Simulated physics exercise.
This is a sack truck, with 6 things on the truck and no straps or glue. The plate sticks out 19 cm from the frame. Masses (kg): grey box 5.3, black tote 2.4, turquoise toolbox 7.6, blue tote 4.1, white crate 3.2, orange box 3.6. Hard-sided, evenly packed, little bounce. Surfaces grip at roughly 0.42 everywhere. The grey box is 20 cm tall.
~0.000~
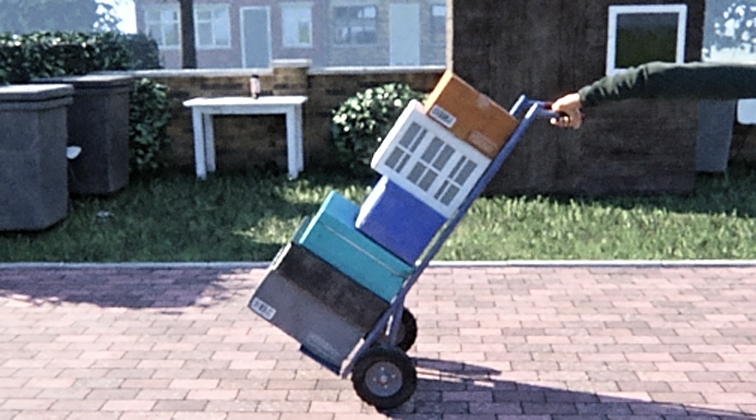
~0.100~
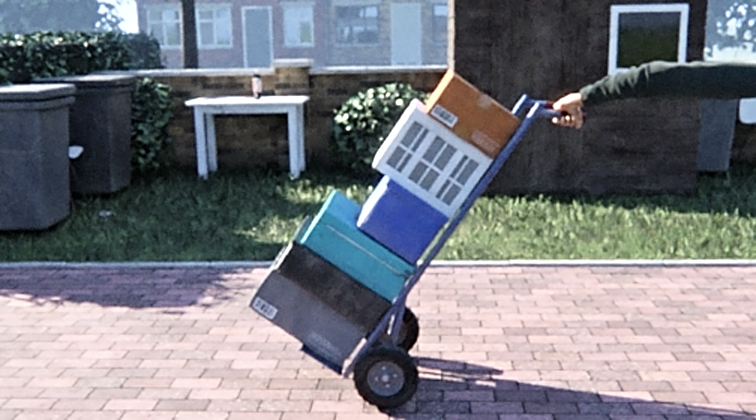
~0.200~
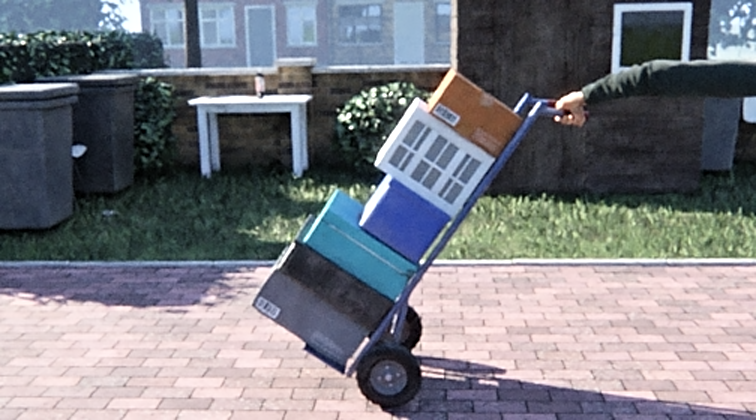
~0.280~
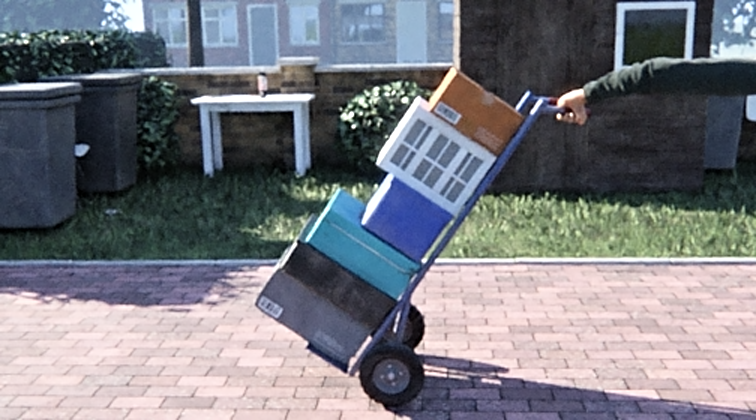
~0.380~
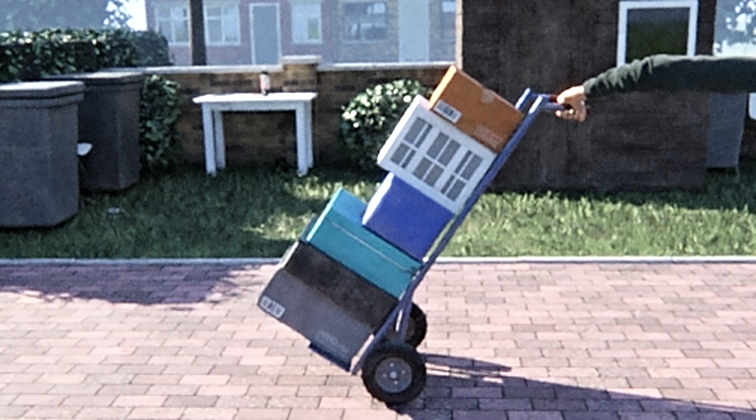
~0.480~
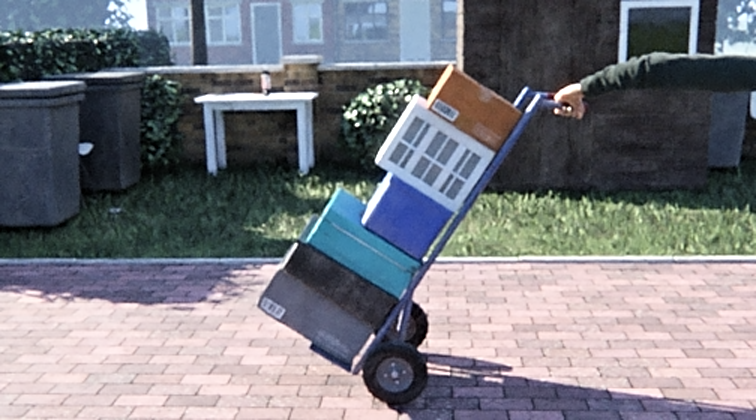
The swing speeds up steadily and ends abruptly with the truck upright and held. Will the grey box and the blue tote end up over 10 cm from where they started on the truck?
The grey box stays put and the blue tote stays put.
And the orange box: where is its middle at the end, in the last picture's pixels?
At about (306, 108).
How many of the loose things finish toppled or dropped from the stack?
That comes to 0.
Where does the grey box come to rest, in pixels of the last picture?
At about (309, 350).
Around 1.98 s, leaning back 1°.
Around 2.48 s, truck upright; blue tote tipped 4° against what carries it near (317, 225); orange box tipped 4° against what carries it; white crate tipped 4° against what carries it.
Around 2.98 s, truck upright; blue tote shifted 3 cm near (319, 226); orange box shifted 4 cm; white crate shifted 4 cm.
Finally (4.2 s), all 6 still in place (within 10 cm). In the last view, grey box near (309, 350), blue tote near (318, 226).
